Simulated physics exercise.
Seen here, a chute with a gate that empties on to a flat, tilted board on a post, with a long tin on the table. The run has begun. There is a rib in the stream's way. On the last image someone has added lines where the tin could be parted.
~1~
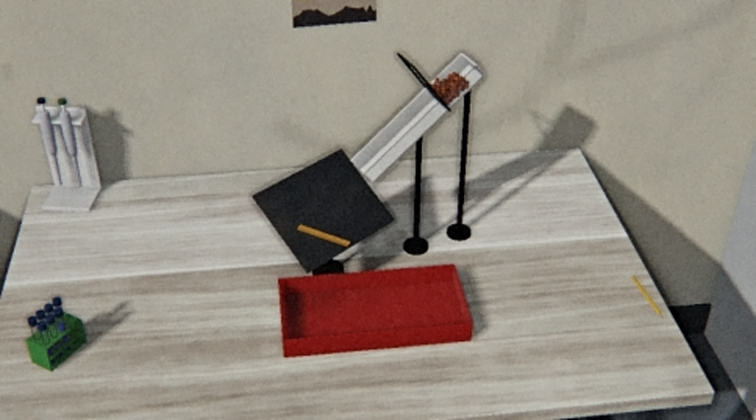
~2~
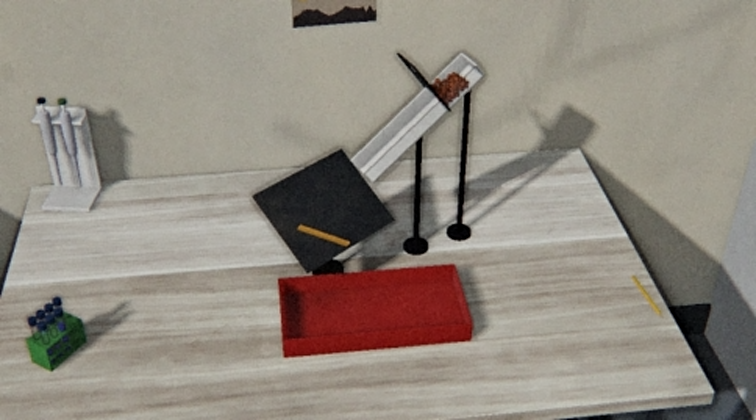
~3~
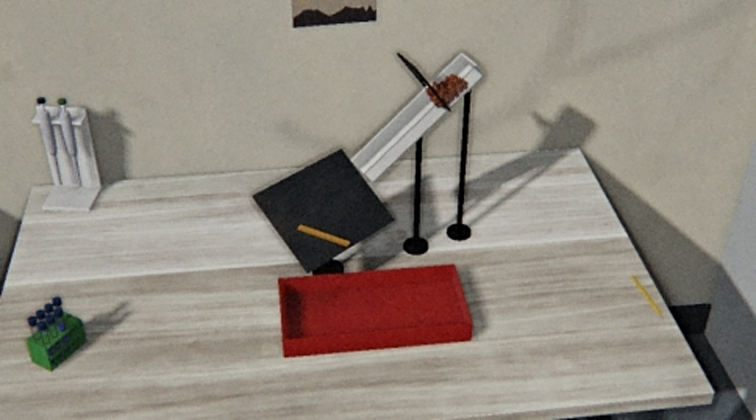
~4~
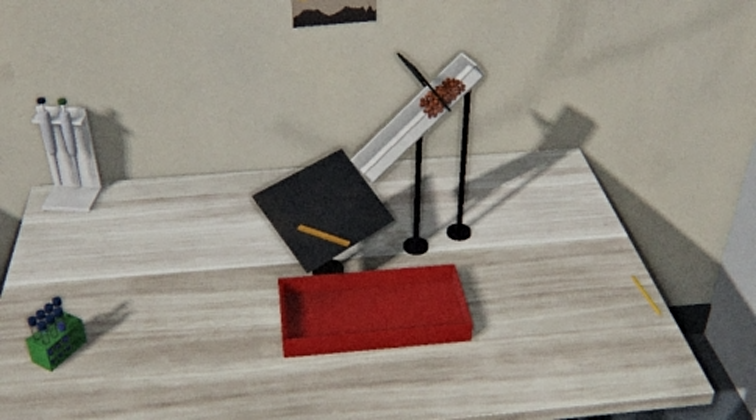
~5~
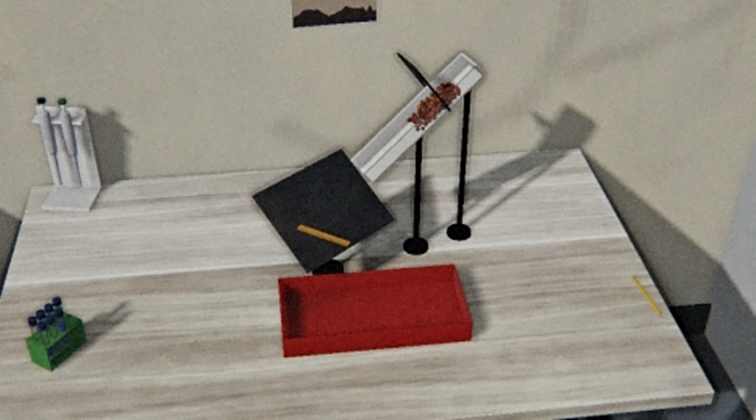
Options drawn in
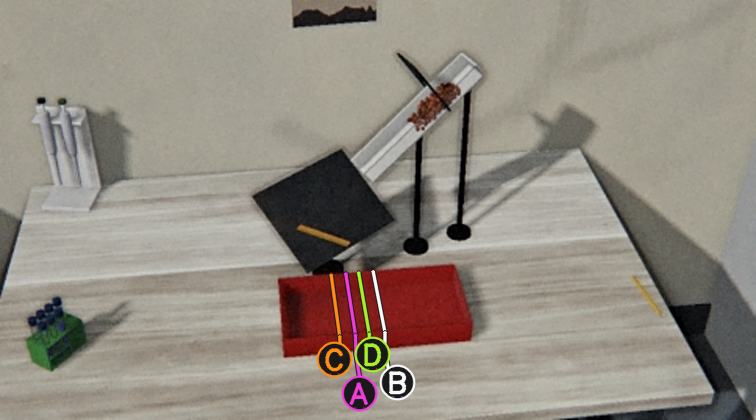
Reddish-brown pellets sliding slowly down the upper part of a pale sloping chute above a dark tilted board and red tin.
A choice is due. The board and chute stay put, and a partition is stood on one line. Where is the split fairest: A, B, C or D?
The answer is line B.
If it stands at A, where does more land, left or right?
The right side.
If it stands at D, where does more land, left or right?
Right.
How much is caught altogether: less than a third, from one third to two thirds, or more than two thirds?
More than two thirds.
On the marked copy, line A crosses the front rim at (355, 334); line B crosses the front rim at (384, 331); line C crosses the front rim at (339, 335); line D crosses the front rim at (369, 333).
If A is chosen, of what is caught, a stray few on the left of the divider, nearly all on the right.
If B is chosen, of what is caught, about two thirds on the left of the divider, about a third on the right.
If C is chosen, of what is caught, none on the left of the divider, all on the right.
If D is chosen, of what is caught, a small part on the left of the divider, nearly all on the right.
